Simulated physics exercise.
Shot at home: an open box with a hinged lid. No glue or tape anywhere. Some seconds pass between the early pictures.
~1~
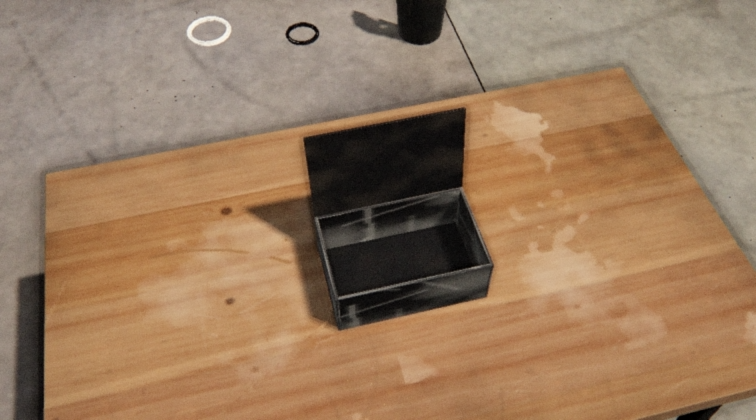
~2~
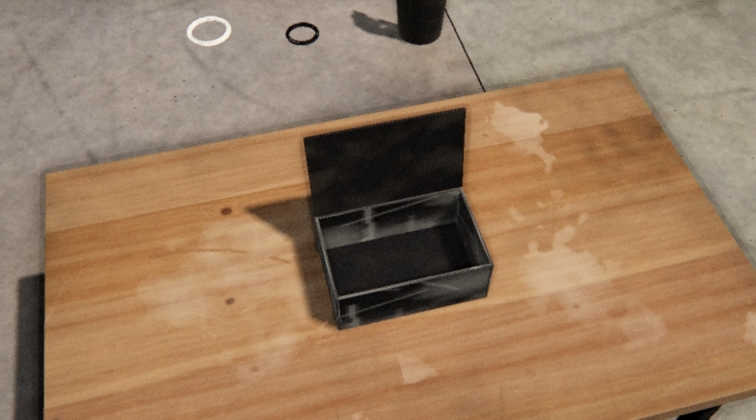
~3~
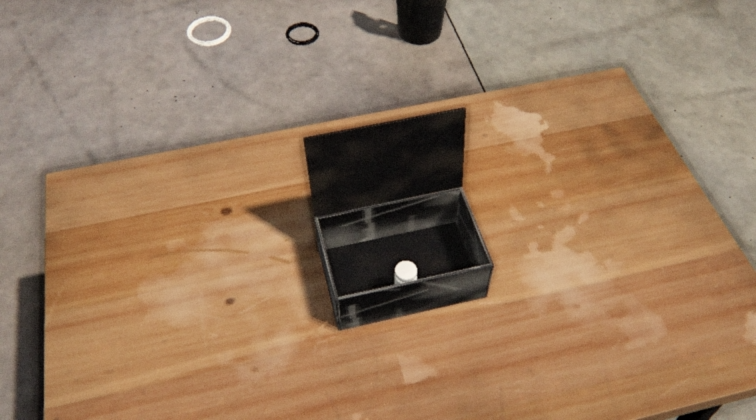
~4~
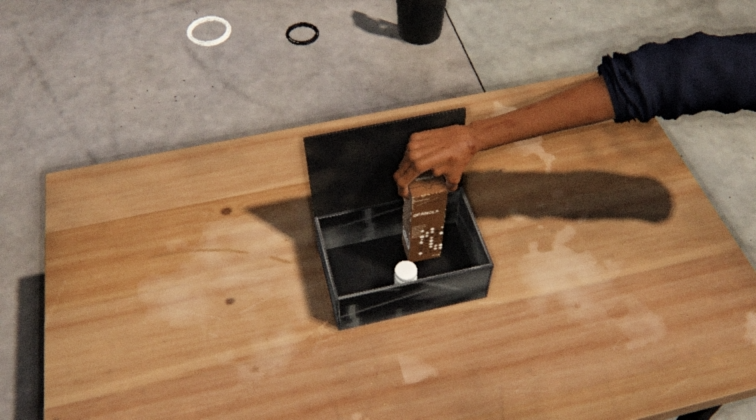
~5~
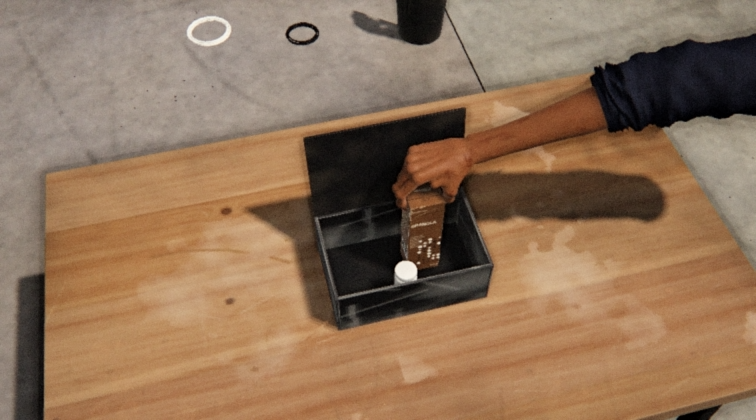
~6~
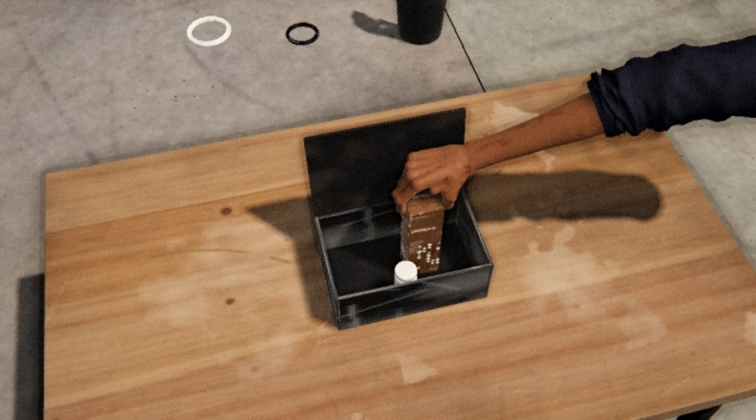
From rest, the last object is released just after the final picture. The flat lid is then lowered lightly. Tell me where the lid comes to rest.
I reckon the lid never comes to rest closed.
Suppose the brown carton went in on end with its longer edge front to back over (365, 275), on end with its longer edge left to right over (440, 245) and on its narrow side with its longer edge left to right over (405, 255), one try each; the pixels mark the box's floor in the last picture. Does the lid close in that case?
The lid is kept from lowering the first try, is kept from lowering the second try and lowers completely the third try.
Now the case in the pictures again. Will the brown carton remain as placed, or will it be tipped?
Observation: The brown carton keeps the set orientation.
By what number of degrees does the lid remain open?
About 60°.
Then, 0.90 s on from there, lid starting down.
Then, 1.20 s on from there, brown carton resting near (421, 234).
Then, 1.40 s on from there, lid 72° above the rim.
Then, 1.50 s on from there, lid 66° above the rim.
In the end, lid 61° above the rim; both unmoved. At the end, from the last picture's camera, brown carton near (421, 234).
